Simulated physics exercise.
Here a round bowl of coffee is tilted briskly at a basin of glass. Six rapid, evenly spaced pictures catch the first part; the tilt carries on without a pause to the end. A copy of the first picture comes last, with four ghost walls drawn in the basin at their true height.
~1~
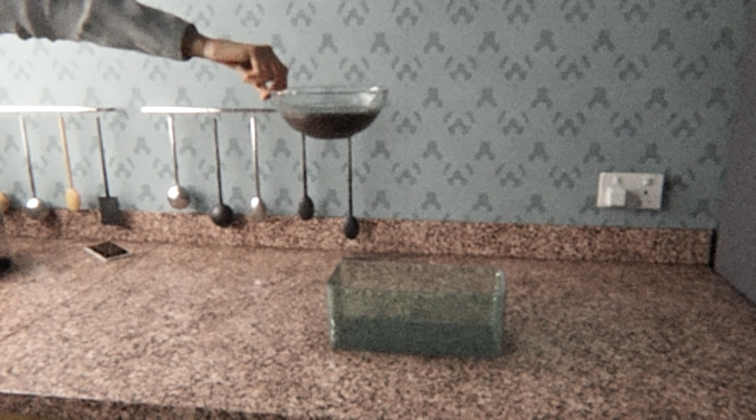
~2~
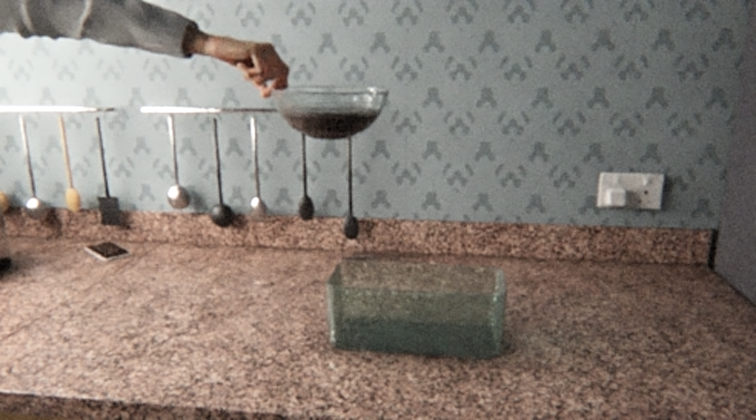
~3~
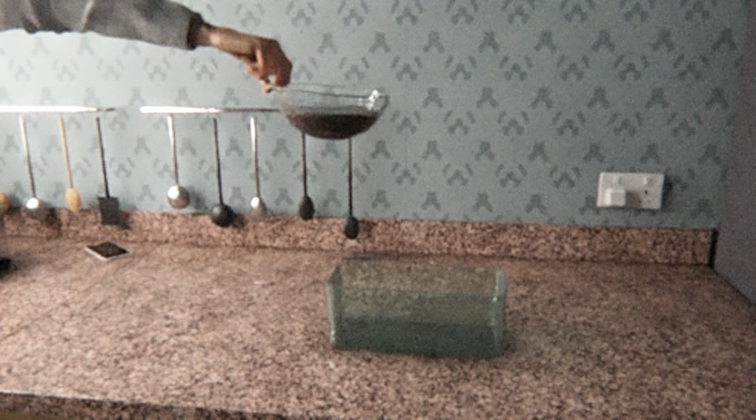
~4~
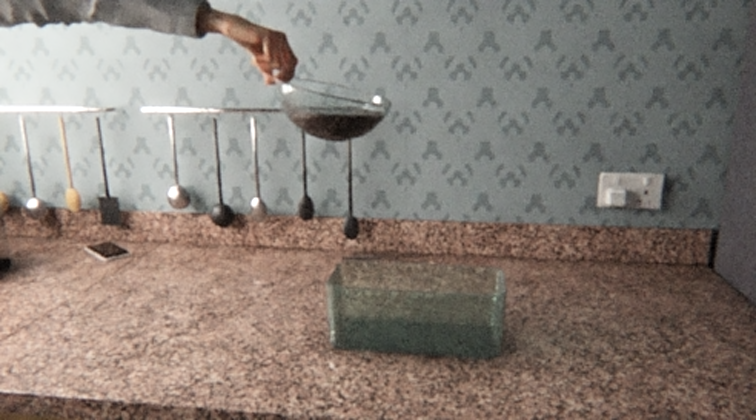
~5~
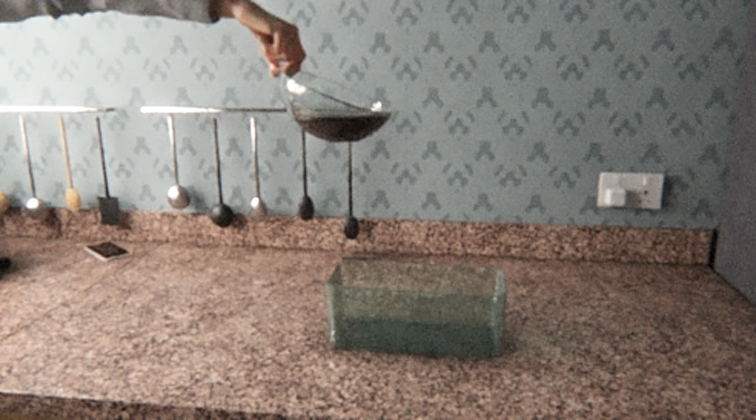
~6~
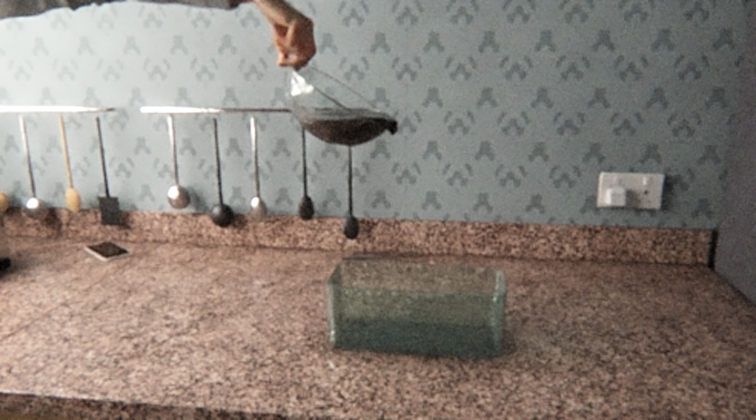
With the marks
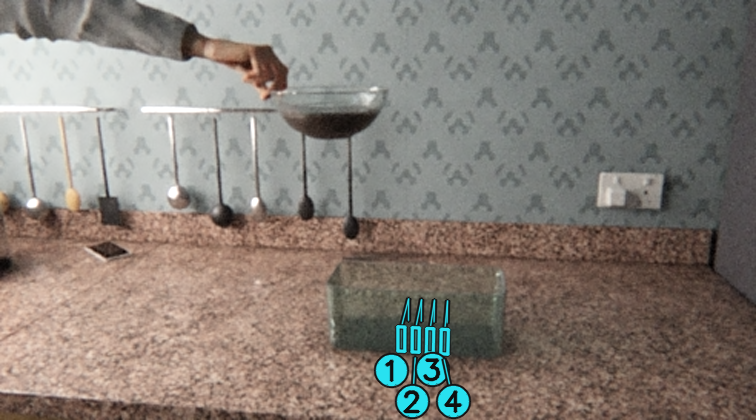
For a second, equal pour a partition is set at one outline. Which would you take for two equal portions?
Place 3 does it best.
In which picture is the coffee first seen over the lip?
Picture 6.
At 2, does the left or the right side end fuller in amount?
The right side.
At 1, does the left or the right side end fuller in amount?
The right side.
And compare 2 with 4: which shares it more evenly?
It is 2.
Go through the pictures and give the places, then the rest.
Upright, lip at (386, 89); basin from (330, 345) to (501, 356); nothing has left yet, in the first frame.
Upright, lip at (387, 91); nothing has left yet, in the second frame.
Tipped about 6°, lip at (388, 95); nothing has left yet, in the third frame.
Tipped about 13°, lip at (390, 103); nothing has left yet, in the fourth frame.
Tipped about 22°, lip at (390, 113); nothing has left yet, in the fifth frame.
Tipped about 33°, lip at (389, 124); coffee is over the lip, down to (394, 132), in the sixth frame.
In cyan, 1 at (400, 356); 2 at (415, 357); 3 at (429, 358); 4 at (444, 359).
With 1, about 14 % ends left of the wall and 83 % right of it; 3 % is lost outside.
With 2, about 26 % ends left of the wall and 73 % right of it.
With 3, about 51 % ends left of the wall and 46 % right of it.
With 4, about 86 % ends left of the wall and 11 % right of it; 3 % is lost outside.
